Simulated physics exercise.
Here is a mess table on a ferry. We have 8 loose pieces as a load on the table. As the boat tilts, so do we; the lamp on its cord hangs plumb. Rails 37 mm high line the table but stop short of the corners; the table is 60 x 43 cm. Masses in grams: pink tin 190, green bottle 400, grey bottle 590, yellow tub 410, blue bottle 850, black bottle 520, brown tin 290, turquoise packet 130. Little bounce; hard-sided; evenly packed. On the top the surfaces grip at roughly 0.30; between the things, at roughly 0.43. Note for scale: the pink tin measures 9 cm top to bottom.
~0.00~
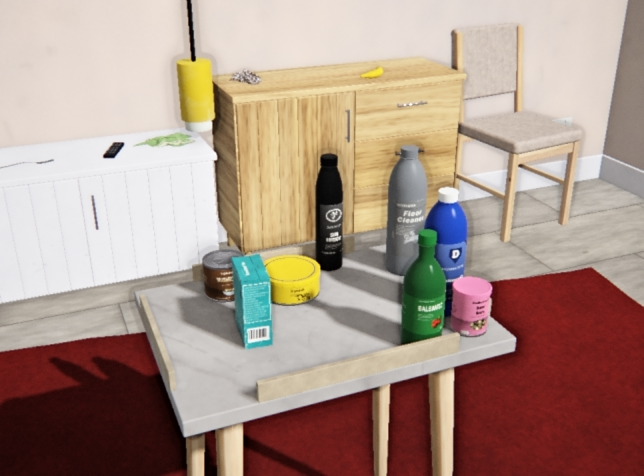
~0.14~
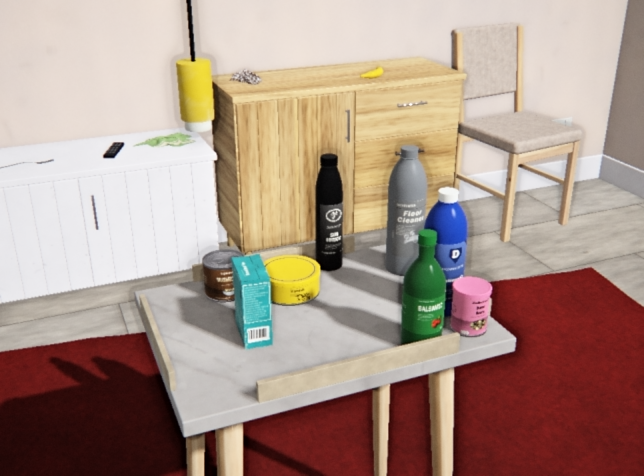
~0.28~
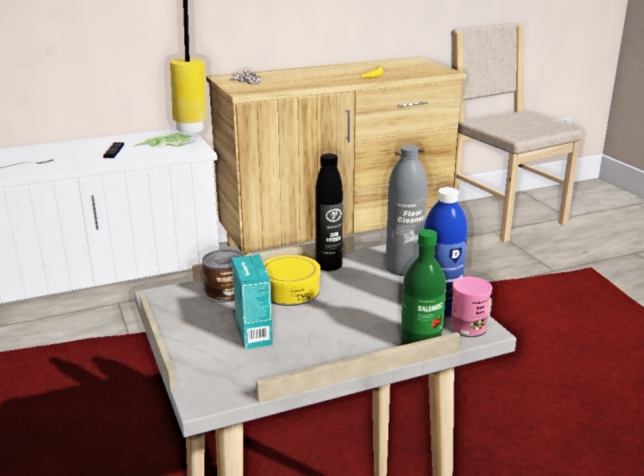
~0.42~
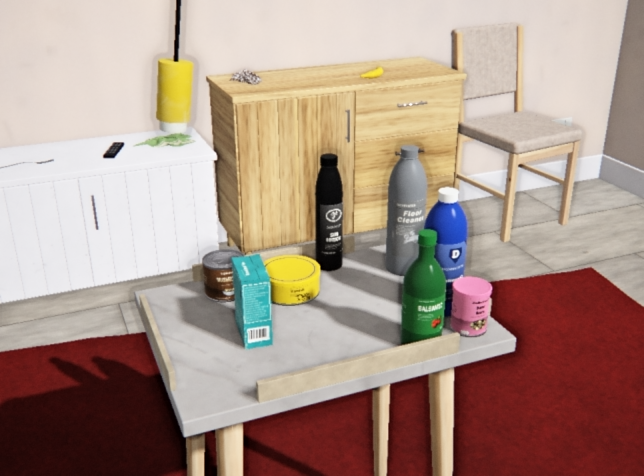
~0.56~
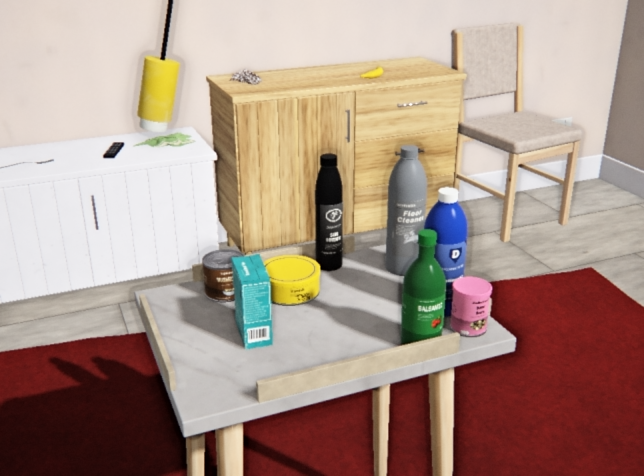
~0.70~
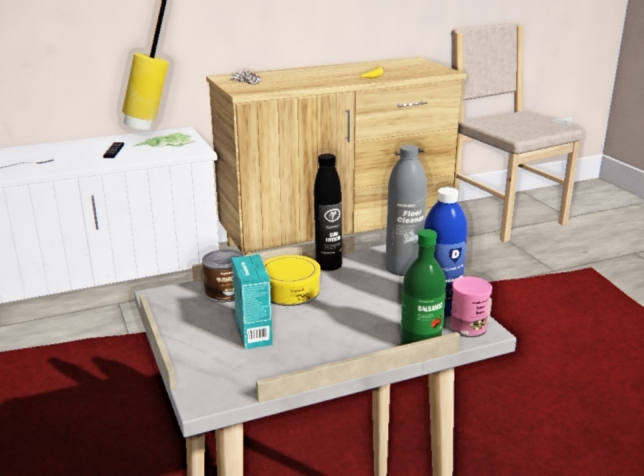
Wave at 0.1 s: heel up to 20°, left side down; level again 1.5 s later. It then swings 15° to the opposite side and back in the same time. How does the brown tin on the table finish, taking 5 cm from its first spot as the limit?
The brown tin goes past the limit.
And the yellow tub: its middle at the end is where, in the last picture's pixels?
Its middle settles close to pixel (239, 304).
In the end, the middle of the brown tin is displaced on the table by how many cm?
Net distance near 11 cm.
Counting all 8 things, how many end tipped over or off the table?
In total, 1.
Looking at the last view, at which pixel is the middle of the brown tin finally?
It settles at around (173, 287).
Around 1.00 s, boat heeled 18°, left side down; brown tin shifted 2 cm near (214, 277); black bottle tipped 37° against what carries it; turquoise packet shifted 3 cm.
Around 1.10 s, boat heeled 15°, left side down; brown tin shifted 4 cm near (207, 279); black bottle on its side; turquoise packet shifted 5 cm.
Around 1.20 s, boat heeled 11°, left side down; brown tin shifted 7 cm near (191, 282); black bottle on its side; yellow tub shifted 7 cm.
Around 1.40 s, boat heeled 3°, left side down; brown tin shifted 10 cm near (177, 285); black bottle on its side; yellow tub shifted 13 cm.
Finally (3.6 s), on their side or leaning hard on the table, black bottle; not toppled but over 5 cm from the start, pink tin, green bottle, yellow tub, blue bottle, brown tin and turquoise packet; the last one still in place (within 5 cm). In the last view, brown tin near (173, 287).
